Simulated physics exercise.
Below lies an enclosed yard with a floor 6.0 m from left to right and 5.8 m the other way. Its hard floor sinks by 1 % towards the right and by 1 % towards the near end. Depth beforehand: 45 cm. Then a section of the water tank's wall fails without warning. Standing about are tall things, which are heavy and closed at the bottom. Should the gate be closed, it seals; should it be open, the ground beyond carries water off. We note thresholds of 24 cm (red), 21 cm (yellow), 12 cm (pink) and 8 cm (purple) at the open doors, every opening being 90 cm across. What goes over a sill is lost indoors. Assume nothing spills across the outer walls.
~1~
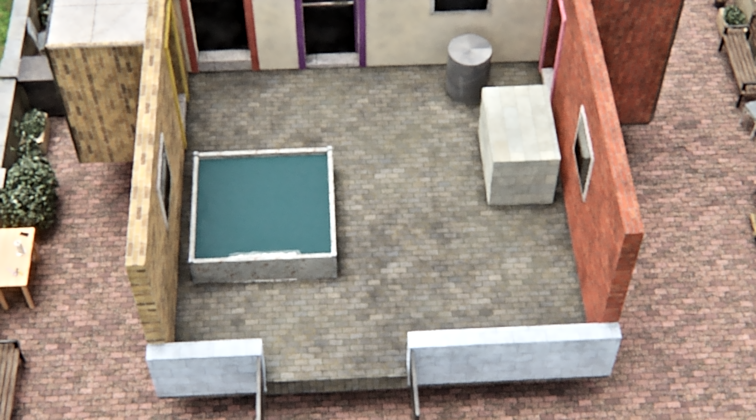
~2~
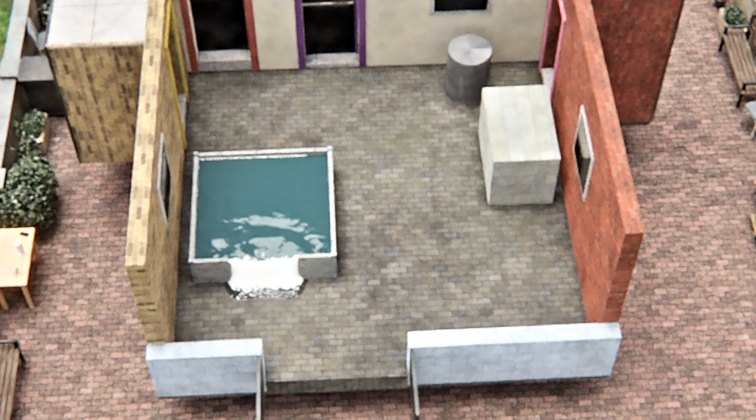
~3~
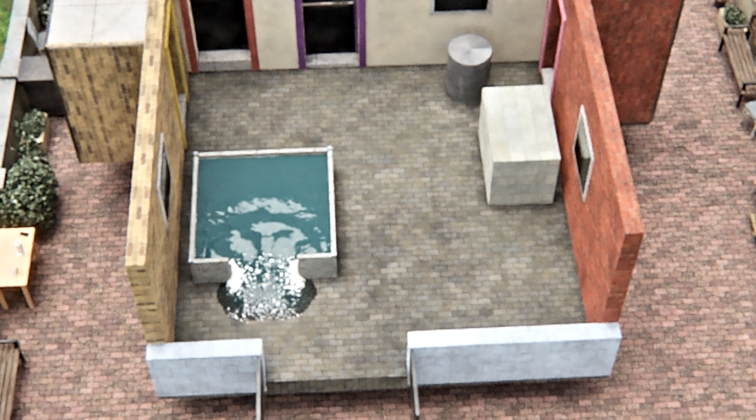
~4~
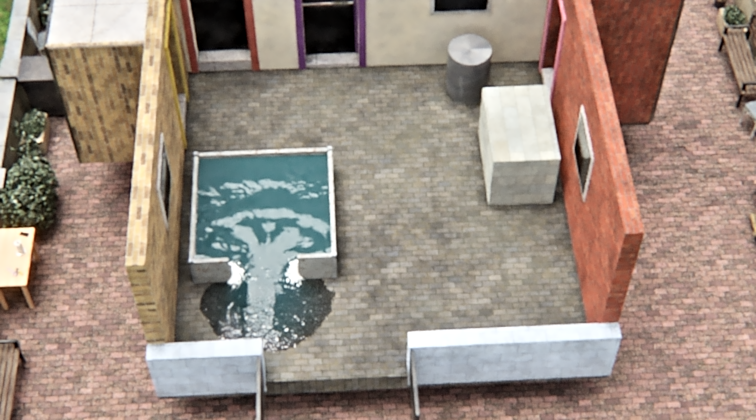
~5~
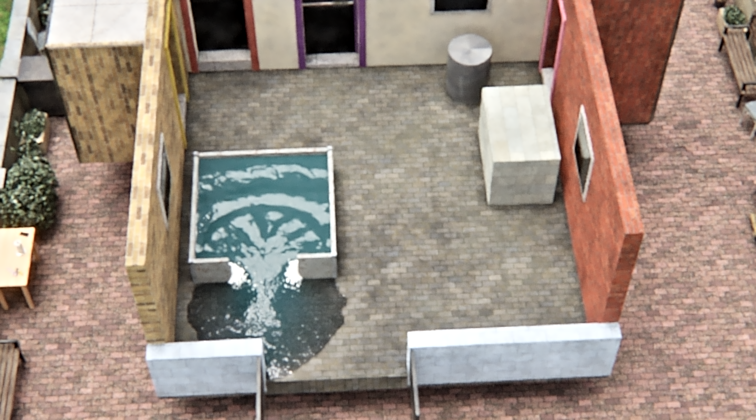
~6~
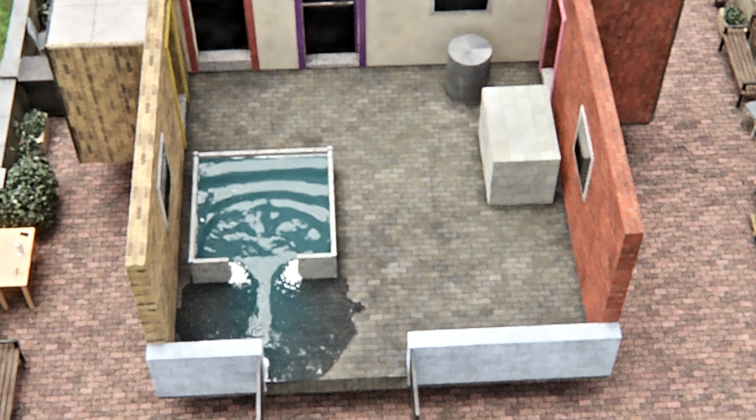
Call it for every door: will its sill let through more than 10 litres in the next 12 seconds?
Red door - it will not, yellow door - it will not, pink door - it will not, purple door - it will not.
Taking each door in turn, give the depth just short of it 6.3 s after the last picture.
Depths: Red door 3 cm, yellow door 2 cm, pink door 0 cm, purple door 1 cm.
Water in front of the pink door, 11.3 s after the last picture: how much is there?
0.0 cm.
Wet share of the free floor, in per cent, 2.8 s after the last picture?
I'd guess around 20 %.
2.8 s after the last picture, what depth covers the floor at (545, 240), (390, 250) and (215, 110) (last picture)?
About 0, 0 and 0 cm respectively.
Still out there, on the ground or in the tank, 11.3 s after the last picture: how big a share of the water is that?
Roughly 38 percent.
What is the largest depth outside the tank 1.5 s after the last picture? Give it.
Depth max: Approx. 29 cm.
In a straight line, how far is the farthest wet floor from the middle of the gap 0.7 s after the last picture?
Around 2.2 metres.
Then, 0.7 s after the last picture water covers 15 % of the floor and is deepest (38 cm) near (174, 370); red door not reached, yellow door not reached, pink door not reached, purple door not reached.
Then, 1.5 s after the last picture water covers 15 % of the floor and is deepest (29 cm) near (238, 367); red door not reached, yellow door not reached, pink door not reached, purple door not reached.
Then, 2.8 s after the last picture water covers 20 % of the floor and is deepest (19 cm) near (251, 356); red door not reached, yellow door 2 cm at the sill, 0 L in, pink door not reached, purple door not reached.
Then, 6.3 s after the last picture water covers 30 % of the floor and is deepest (11 cm) near (252, 292); red door 3 cm at the sill, 0 L in, yellow door 2 cm at the sill, 0 L in, pink door not reached, purple door 1 cm at the sill, 0 L in.
Then, 11.3 s after the last picture water covers 30 % of the floor and is deepest (7 cm) near (238, 367); red door 1 cm at the sill, 0 L in, yellow door 1 cm at the sill, 0 L in, pink door not reached, purple door 1 cm at the sill, 0 L in.
